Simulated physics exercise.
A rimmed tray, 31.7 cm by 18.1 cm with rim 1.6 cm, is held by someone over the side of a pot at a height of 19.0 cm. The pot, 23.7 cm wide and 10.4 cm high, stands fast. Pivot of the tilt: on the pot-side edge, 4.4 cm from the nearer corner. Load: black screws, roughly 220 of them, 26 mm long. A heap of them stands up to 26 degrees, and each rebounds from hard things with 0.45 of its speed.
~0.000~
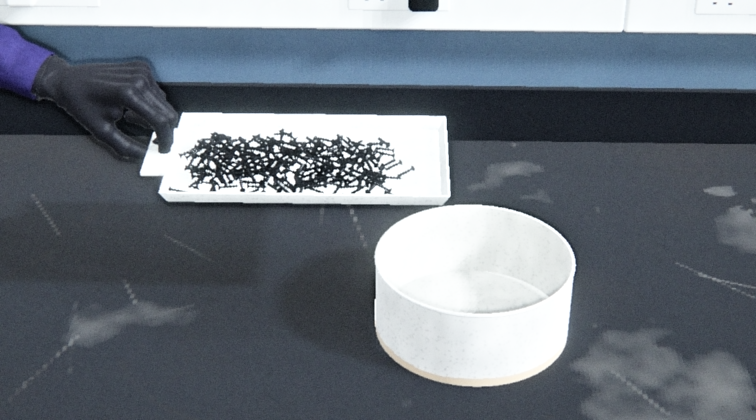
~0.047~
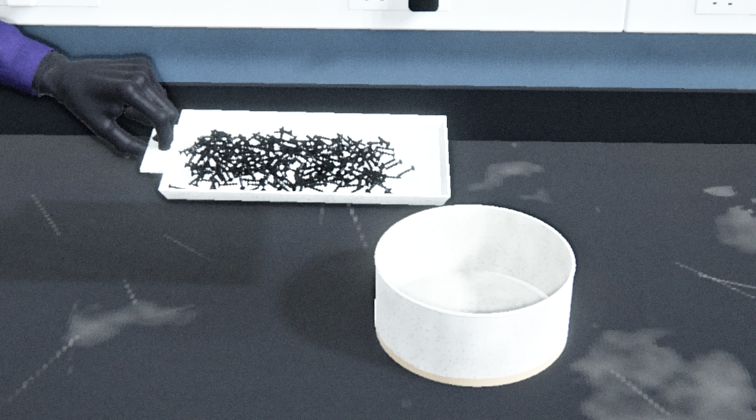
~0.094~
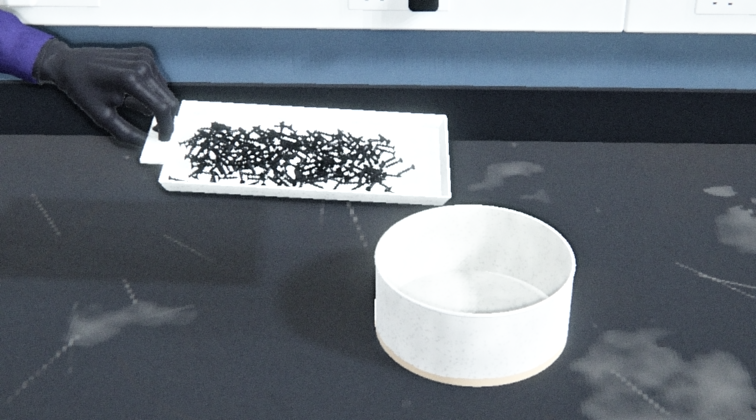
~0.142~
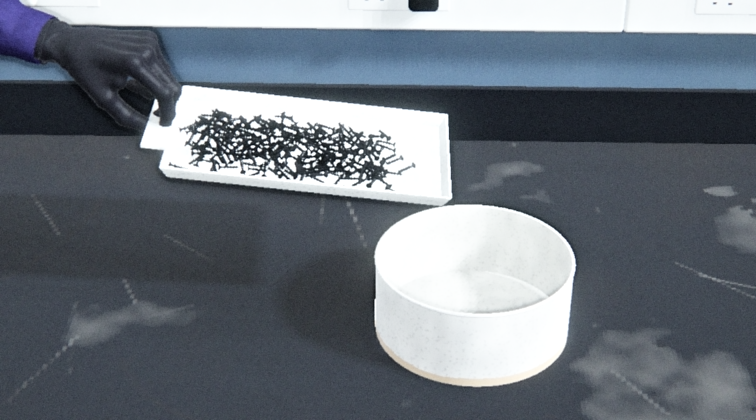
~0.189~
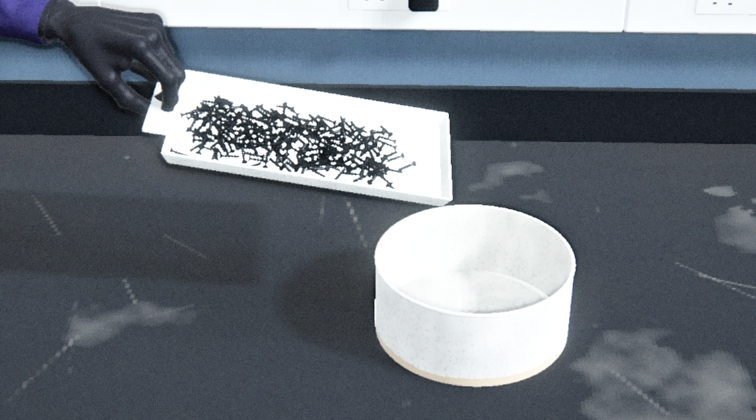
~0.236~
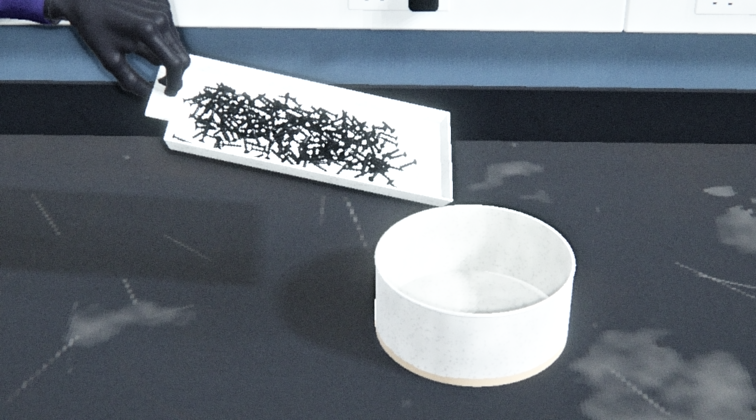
A white tray covered with small black screws tilted gradually as a dark-gloved hand raised its left end, while the right end stayed low beside a still, empty white pot.
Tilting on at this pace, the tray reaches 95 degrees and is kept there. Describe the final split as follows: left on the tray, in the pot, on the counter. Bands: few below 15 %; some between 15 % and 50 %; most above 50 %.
Tray: Few; pot: Most; counter: Few.
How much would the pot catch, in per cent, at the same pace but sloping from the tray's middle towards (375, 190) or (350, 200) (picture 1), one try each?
The share comes to roughly 100 in a hundred, then roughly 60 in a hundred.
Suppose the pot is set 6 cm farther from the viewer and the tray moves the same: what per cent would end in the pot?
In that setup it would come to near 90 per cent.
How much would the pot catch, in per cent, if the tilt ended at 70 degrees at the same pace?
About 95 in a hundred would end up in the pot.
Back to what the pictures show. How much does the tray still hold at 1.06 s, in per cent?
Of the load, some 5 percent.
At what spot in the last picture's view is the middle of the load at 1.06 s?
Load centre, approx.: (519, 313) px.
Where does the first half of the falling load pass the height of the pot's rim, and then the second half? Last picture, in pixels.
Earlier half close to (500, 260), later half at (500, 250) in pixels.
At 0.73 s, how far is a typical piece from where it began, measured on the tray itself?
By then it sits near 14 cm from where it began.
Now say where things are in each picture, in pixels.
The first picture shows tray tilt 0 degrees, front corners at (167, 189) and (442, 193); middle of the pieces at (287, 162); pot at (475, 257).
The second picture shows tray tilt 1 degrees, front corners at (167, 186) and (443, 193); middle of the pieces at (287, 160).
The third picture shows tray tilt 3 degrees, front corners at (167, 178) and (443, 193); middle of the pieces at (287, 155).
The fourth picture shows tray tilt 6 degrees, front corners at (168, 164) and (444, 194), lowest corner right front; middle of the pieces at (288, 146).
The fifth picture shows tray tilt 10 degrees, front corners at (170, 150) and (445, 195), lowest corner right front; middle of the pieces at (289, 138).
The sixth picture shows tray tilt 14 degrees, front corners at (173, 137) and (445, 195), lowest corner right front; middle of the pieces at (292, 129); pot at (475, 257). Its pace works out near 80 degrees a second.
After 0.73 s, tilt 53 degrees; the tray holds 95 %, the pot 0 %.
Then, at 1.06 s, tilt 78 degrees; the tray holds 5 %, the pot 85 %.
After 1.48 s, tilt 95 degrees; the tray holds 0 %, the pot 95 %.
In the end, at 1.9 s, tray 0 %, pot 95 %, counter 5 %.
